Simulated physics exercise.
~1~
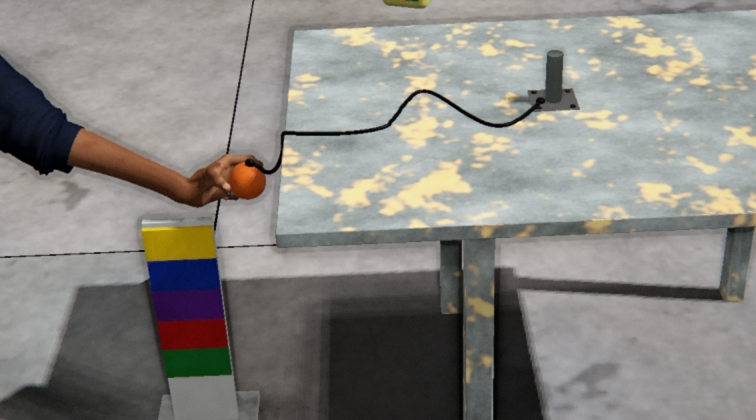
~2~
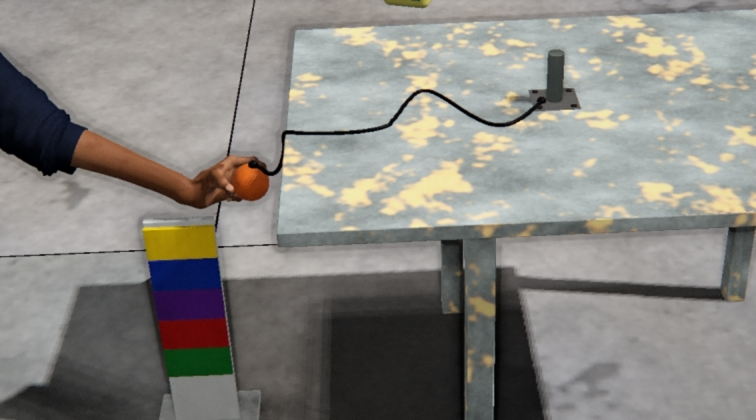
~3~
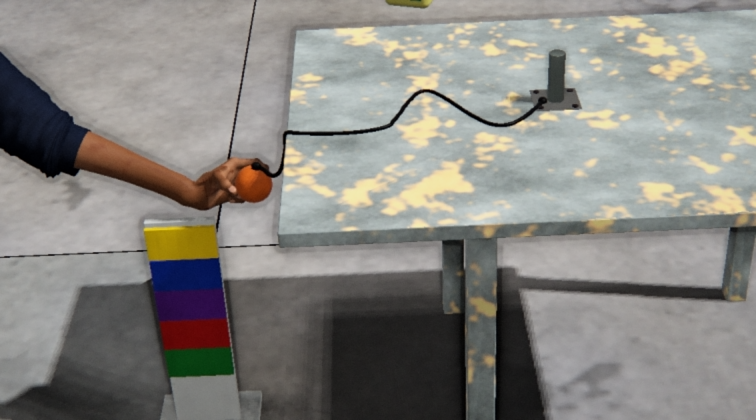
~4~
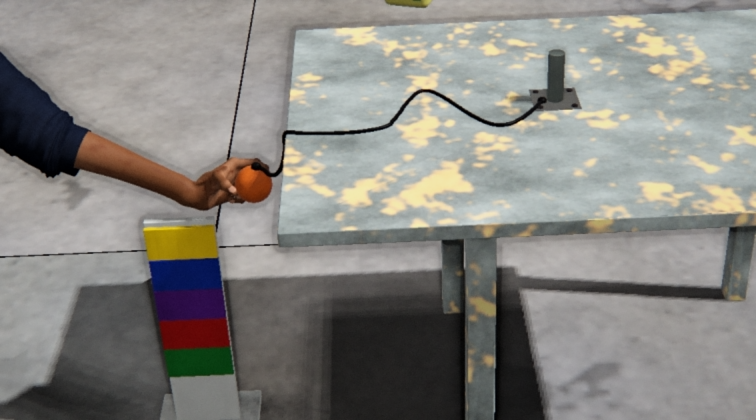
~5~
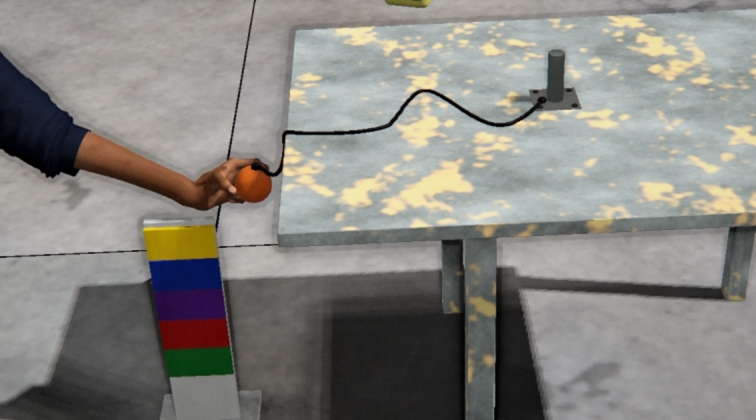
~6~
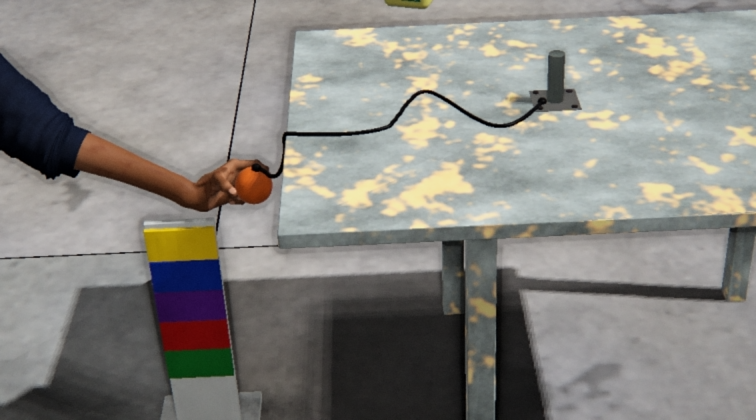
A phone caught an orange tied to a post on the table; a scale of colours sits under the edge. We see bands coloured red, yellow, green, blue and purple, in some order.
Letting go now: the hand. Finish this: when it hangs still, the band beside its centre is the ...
When it hangs still, the band beside its centre is the purple one.
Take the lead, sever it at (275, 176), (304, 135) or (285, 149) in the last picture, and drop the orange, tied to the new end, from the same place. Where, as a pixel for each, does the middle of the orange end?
About (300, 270) first, then about (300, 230), and finally about (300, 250).
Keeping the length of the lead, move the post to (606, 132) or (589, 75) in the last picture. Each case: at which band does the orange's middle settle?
Answer, in order: Blue, blue.
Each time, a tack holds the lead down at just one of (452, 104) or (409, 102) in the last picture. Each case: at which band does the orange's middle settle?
It would be blue; yellow.
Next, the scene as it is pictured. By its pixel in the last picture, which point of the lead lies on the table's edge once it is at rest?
Look near (393, 123).
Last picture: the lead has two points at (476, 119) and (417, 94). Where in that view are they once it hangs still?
End: (443, 109) and then (353, 118).
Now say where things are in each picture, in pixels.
Orange (248, 181); yellow (179, 245); blue (184, 276); purple (188, 306); red (193, 335); green (197, 364), in the first picture.
Orange (251, 182); lead through (522, 118) (463, 110) (413, 96) (379, 129) (294, 133), in the second picture.
Orange (254, 184), in the third picture.
Orange (253, 184); lead through (523, 118) (463, 110) (414, 96) (380, 129) (295, 133), in the fourth picture.
Orange (253, 184), in the fifth picture.
Orange (254, 185); lead through (523, 118) (463, 111) (414, 97) (380, 130) (295, 134), in the sixth picture.
Soon after, orange near (271, 289); level with purple.
Then, orange near (326, 287); level with purple.
Further on, orange near (294, 298); level with purple.
At rest, orange near (300, 297); level with purple. Its centre hangs level with the purple band.
